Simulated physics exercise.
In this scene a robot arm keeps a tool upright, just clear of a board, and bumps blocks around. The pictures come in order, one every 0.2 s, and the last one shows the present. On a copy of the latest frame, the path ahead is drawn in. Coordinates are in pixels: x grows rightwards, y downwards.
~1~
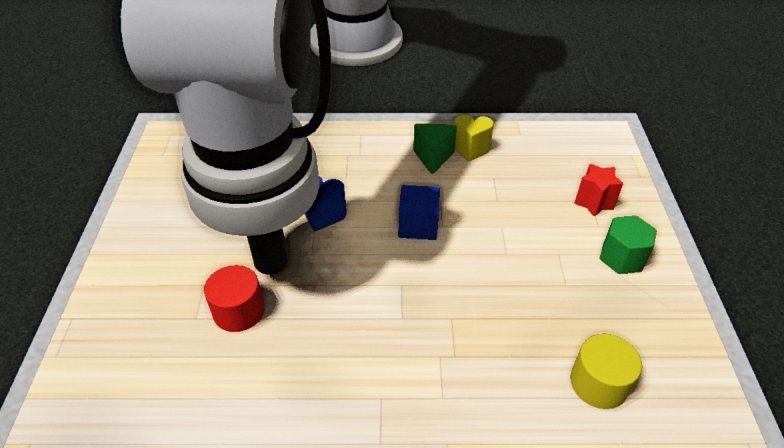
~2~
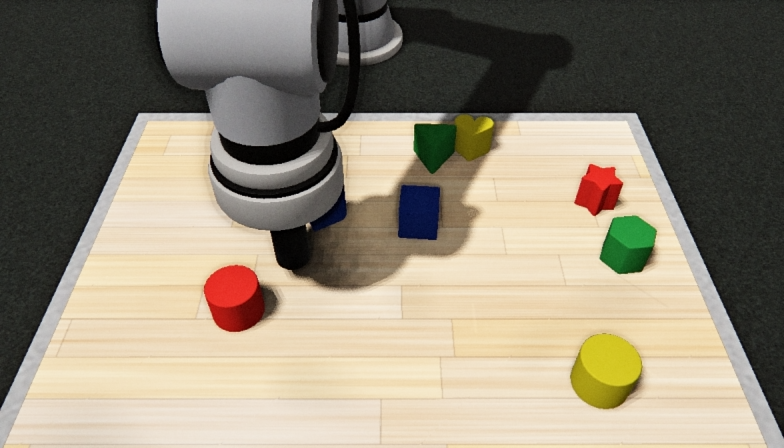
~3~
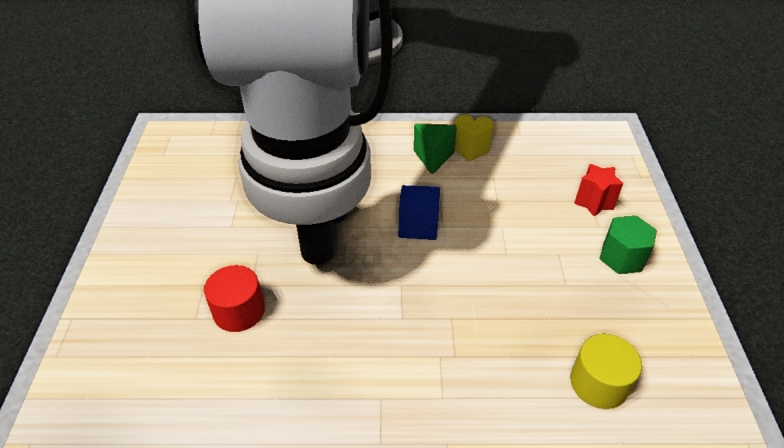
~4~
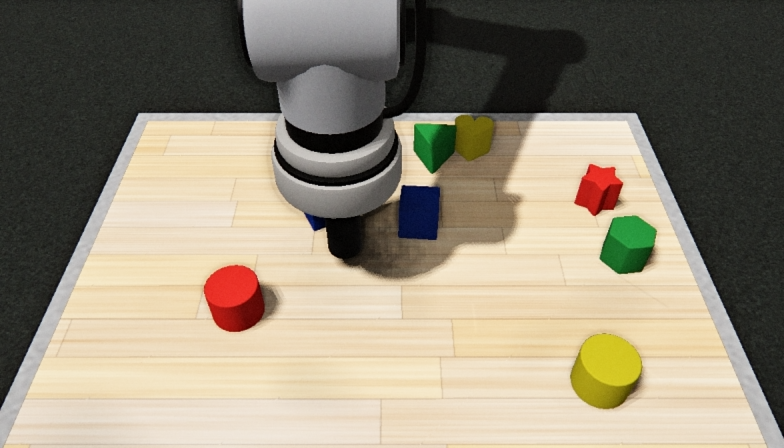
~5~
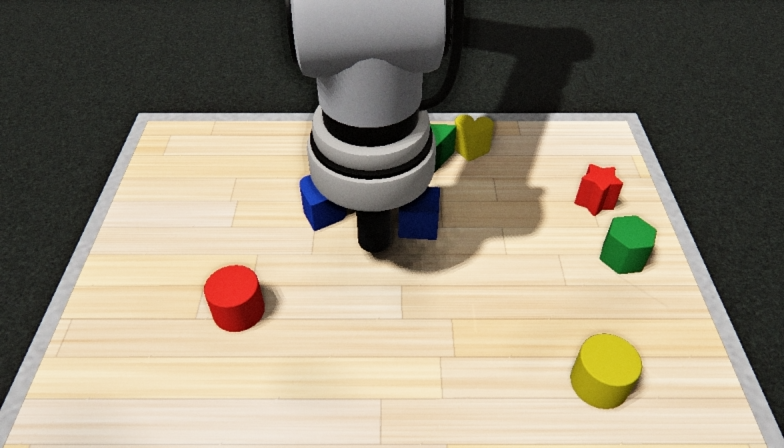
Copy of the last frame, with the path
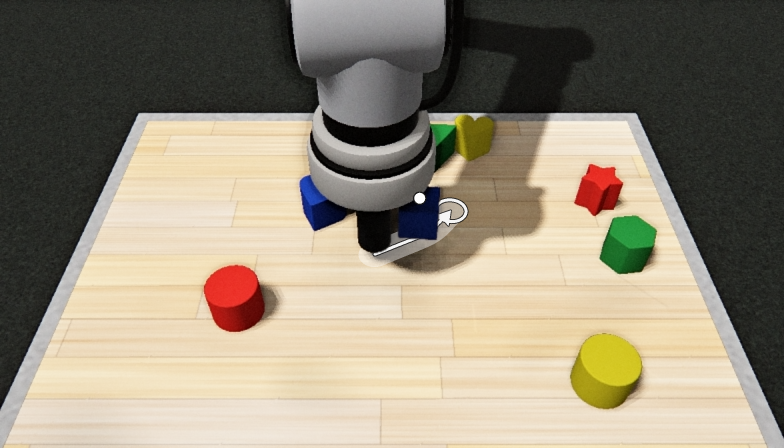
A robot arm glides rightward over a wooden board while the coloured blocks stay still.
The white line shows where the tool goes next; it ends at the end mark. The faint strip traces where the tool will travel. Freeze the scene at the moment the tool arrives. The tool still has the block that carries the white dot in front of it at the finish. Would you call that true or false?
The statement is correct.
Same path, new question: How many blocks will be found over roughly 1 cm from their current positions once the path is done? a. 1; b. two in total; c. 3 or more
I choose a.
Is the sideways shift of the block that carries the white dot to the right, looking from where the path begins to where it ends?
I believe not.
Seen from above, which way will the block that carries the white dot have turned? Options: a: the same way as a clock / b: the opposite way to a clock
b (the opposite way to a clock)
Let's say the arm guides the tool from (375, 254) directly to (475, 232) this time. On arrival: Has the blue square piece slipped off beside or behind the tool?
In short: Yes.
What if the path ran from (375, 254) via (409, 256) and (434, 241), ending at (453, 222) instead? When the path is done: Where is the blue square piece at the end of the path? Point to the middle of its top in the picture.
At roughly (424, 182).
The line goes from (375, 254) by way of (405, 242) and (432, 229) to (451, 211); the dot is on the blue square piece.
What follows on the original path. One third of the way, tool (406, 228); blue square piece (432, 191).
Two thirds of the way, tool (433, 215); blue square piece (452, 176), turned 20° anticlockwise.
At the end, tool (452, 197); blue heart-shaped block unmoved; blue square piece (465, 158), turned 30° anticlockwise.
